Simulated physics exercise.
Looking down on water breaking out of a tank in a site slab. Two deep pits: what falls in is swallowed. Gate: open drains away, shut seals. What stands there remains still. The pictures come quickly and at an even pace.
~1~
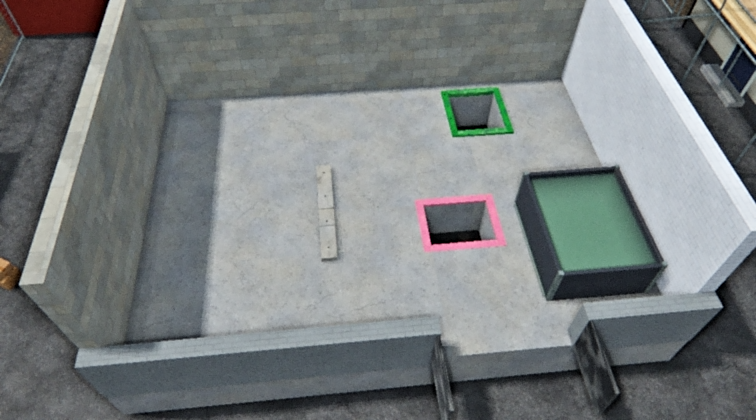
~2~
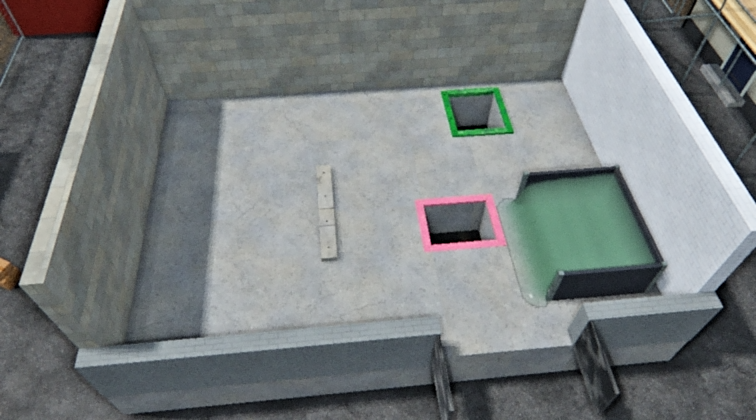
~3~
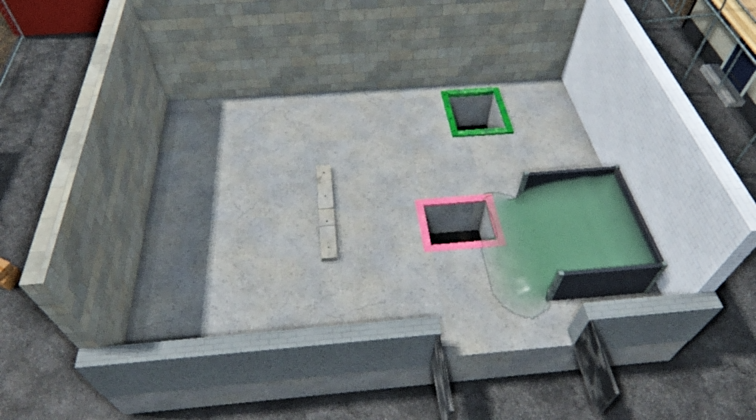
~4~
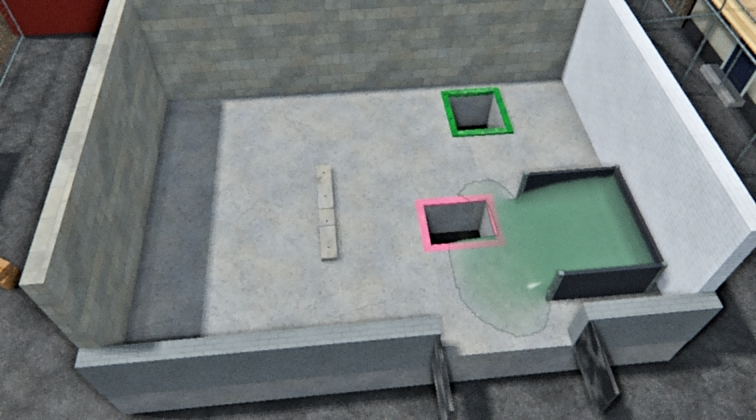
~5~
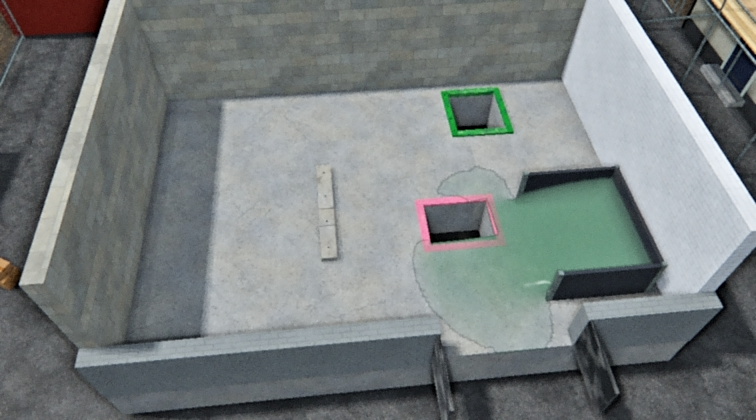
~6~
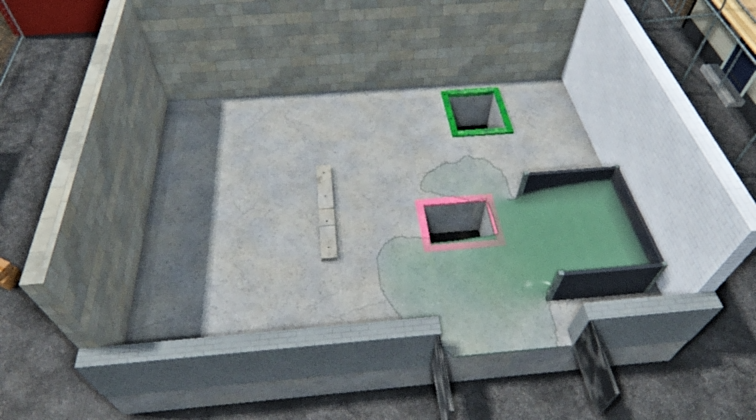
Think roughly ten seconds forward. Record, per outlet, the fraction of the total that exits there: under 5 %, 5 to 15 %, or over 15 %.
The gate accounts for a medium-sized part - five to fifteen per cent. The green pit accounts for a negligible part - below five per cent. The pink pit accounts for a substantial part - beyond fifteen per cent.
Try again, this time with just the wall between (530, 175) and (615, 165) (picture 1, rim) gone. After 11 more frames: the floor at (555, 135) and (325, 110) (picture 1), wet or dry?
In order, I'd call them drenched and parched.
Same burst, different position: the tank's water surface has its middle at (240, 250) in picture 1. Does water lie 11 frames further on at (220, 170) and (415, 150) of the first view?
Taking the two spots in the order asked: The first is waterlogged and the second is left untouched.
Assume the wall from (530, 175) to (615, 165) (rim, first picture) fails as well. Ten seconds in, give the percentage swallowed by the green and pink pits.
Green about 40 %, pink about 2 %.
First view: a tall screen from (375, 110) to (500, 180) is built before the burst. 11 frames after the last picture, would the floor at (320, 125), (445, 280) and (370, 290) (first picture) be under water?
In that order: Clear, under water, wet.
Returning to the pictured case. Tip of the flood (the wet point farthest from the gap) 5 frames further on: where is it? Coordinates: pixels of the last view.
Roughly (235, 300).
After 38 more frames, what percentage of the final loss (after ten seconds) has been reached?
It comes to around 95 per cent.
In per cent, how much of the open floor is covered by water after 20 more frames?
About 35 per cent.
A moment on, water covers 25 % of the floor; the gate 2 %, the green pit 0 %, the pink pit 21 %.
Next, water covers 35 % of the floor; the gate 5 %, the green pit 0 %, the pink pit 30 %.
Then, water covers 35 % of the floor; the gate 7 %, the green pit 0 %, the pink pit 37 %.
Later, water covers 60 % of the floor; the gate 9 %, the green pit 0 %, the pink pit 41 %.
In the end, water covers 65 % of the floor; the gate 10 %, the green pit 0 %, the pink pit 43 %.
